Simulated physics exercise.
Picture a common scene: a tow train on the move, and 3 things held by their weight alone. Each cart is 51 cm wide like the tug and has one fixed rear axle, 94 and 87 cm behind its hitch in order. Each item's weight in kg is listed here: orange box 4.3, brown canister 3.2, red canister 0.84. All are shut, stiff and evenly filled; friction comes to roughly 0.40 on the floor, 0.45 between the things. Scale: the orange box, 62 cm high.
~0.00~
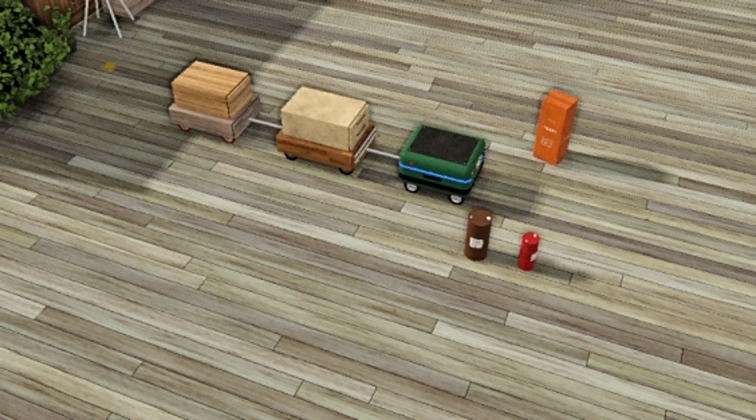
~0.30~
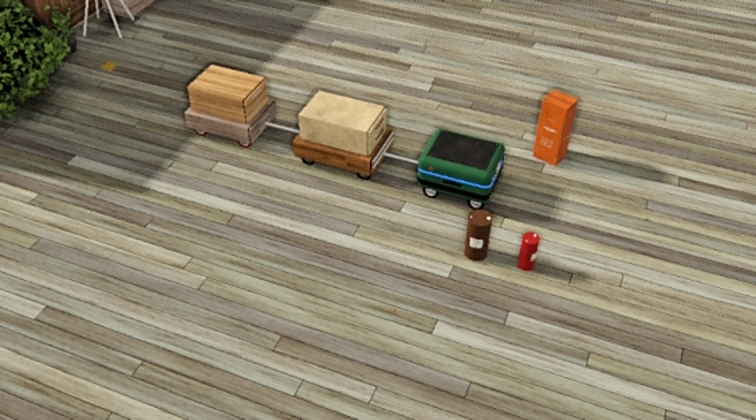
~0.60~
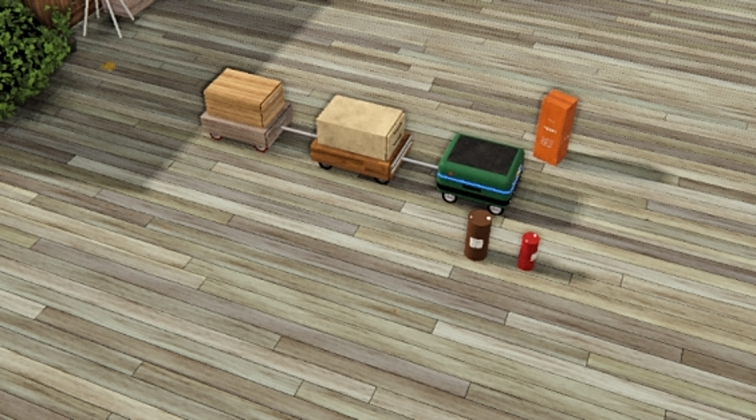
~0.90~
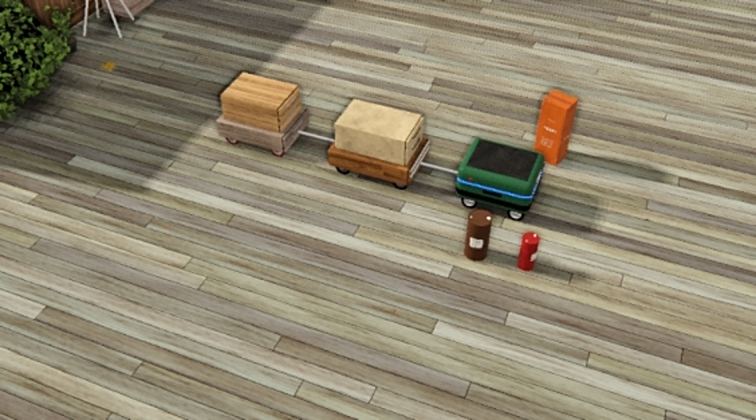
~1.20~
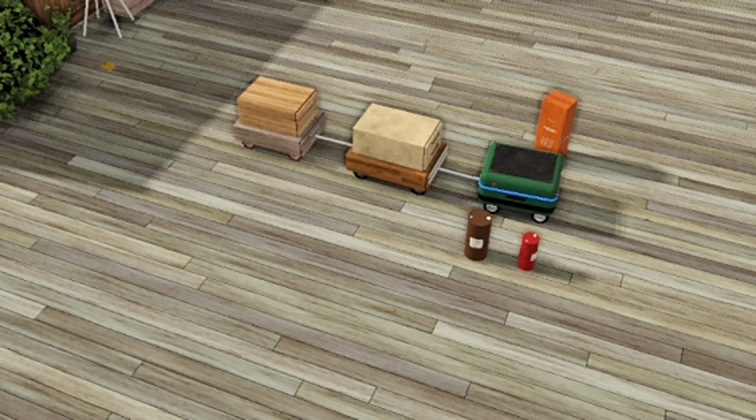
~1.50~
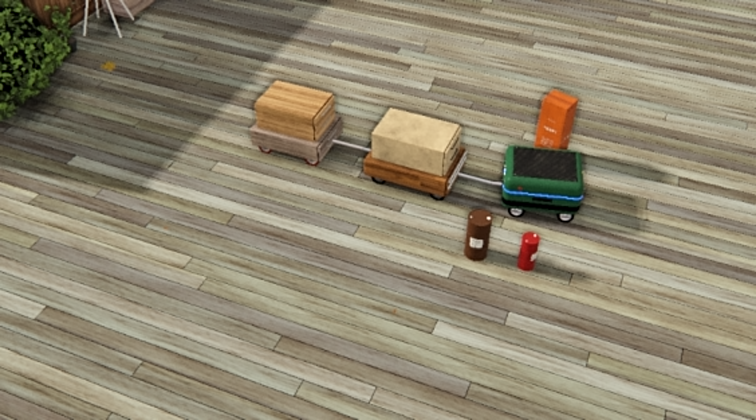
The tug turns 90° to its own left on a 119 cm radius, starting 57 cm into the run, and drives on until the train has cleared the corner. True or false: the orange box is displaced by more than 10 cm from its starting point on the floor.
True.
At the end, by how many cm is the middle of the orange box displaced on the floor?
Start to finish, roughly 186 cm.
After 3.40 s, tug 194 cm along.
After 6.10 s, tug 348 cm along; orange box moved 30 cm near (568, 113).
After 8.00 s, tug 456 cm along; orange box moved 118 cm near (617, 75).
In the end (9.8 s), not toppled but over 10 cm from the start, orange box; the other 2 under 10 cm from the start. At the end, from the last picture's camera, orange box near (640, 45).
